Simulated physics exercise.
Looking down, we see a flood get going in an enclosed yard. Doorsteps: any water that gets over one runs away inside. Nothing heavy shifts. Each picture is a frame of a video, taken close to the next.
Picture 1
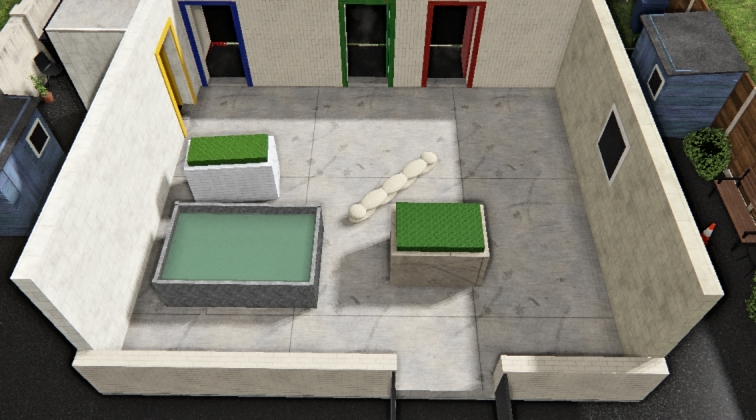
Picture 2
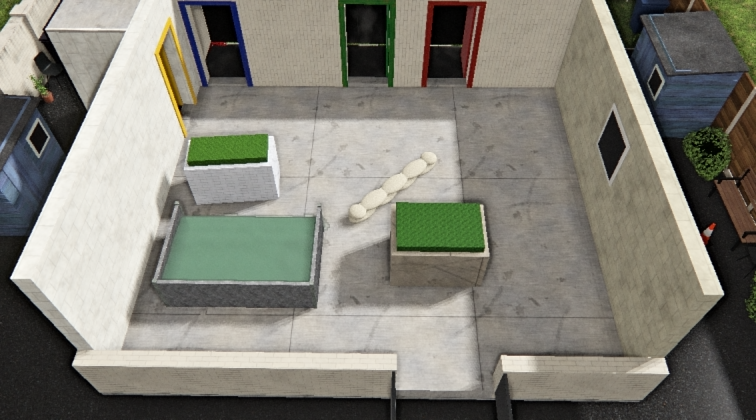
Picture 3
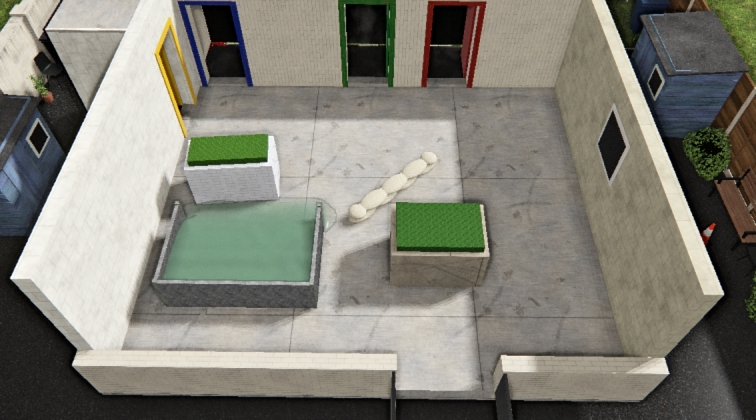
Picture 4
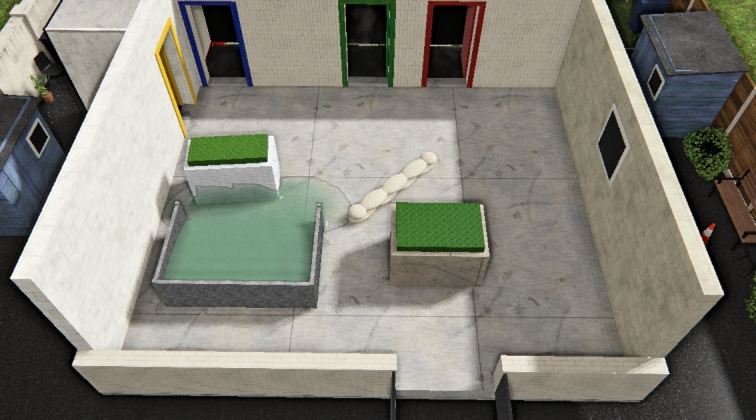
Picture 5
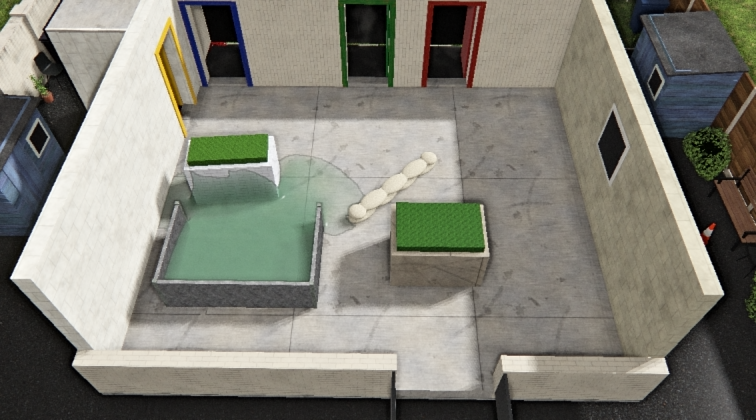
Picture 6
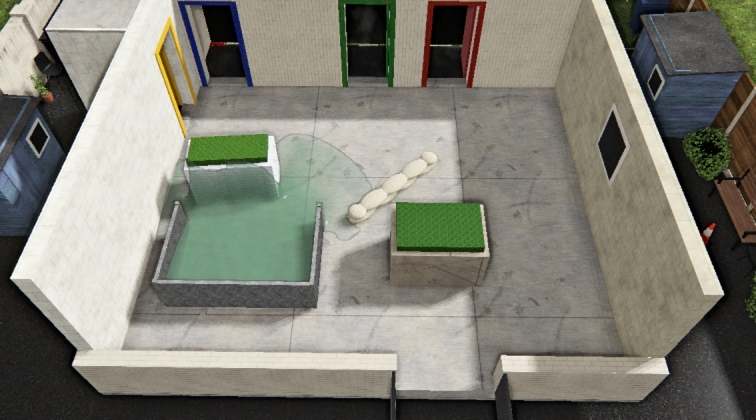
A walled yard with coloured doorways held a grey tank of still green water, then the tank's far side opened and water poured out, spreading around the grass-topped white block and toward the sandbags.
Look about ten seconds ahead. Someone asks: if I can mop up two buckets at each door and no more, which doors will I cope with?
Yellow door: Over the line on that one, red door: Over the line on that one, blue door: Over the line on that one, green door: Over the line on that one.
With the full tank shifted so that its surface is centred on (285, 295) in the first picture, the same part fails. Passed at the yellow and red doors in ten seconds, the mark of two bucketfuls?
For the yellow door the answer is yes, past it, for the red door it is no, short of it.
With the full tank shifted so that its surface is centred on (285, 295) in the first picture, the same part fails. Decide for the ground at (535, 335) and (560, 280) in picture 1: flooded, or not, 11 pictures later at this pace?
Spot one ends up left untouched, spot two left untouched.
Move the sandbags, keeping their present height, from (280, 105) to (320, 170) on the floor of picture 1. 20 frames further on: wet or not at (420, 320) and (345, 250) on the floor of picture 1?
Point 1: Not wet; point 2: Not wet.
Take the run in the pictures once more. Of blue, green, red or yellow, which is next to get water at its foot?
The yellow one, before the others.
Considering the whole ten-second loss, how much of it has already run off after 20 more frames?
Note - share reached: 40 %.
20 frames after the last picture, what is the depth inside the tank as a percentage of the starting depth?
About 30 per cent.
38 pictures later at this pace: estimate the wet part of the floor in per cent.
About 70 percent.
A moment on, water covers 25 % of the floor; the yellow door wet at the sill, nothing in, the red door not reached, the blue door not reached, the green door not reached.
Next, water covers 40 % of the floor; the yellow door wet at the sill, nothing in, the red door not reached, the blue door wet at the sill, nothing in, the green door over two buckets in.
Then, water covers 50 % of the floor; the yellow door wet at the sill, nothing in, the red door over two buckets in, the blue door over two buckets in, the green door over two buckets in.
Later, water covers 70 % of the floor; the yellow door under two buckets in, the red door over two buckets in, the blue door far over two buckets in, the green door over two buckets in.
In the end, water covers 95 % of the floor; the yellow door over two buckets in, the red door over two buckets in, the blue door far over two buckets in, the green door over two buckets in.
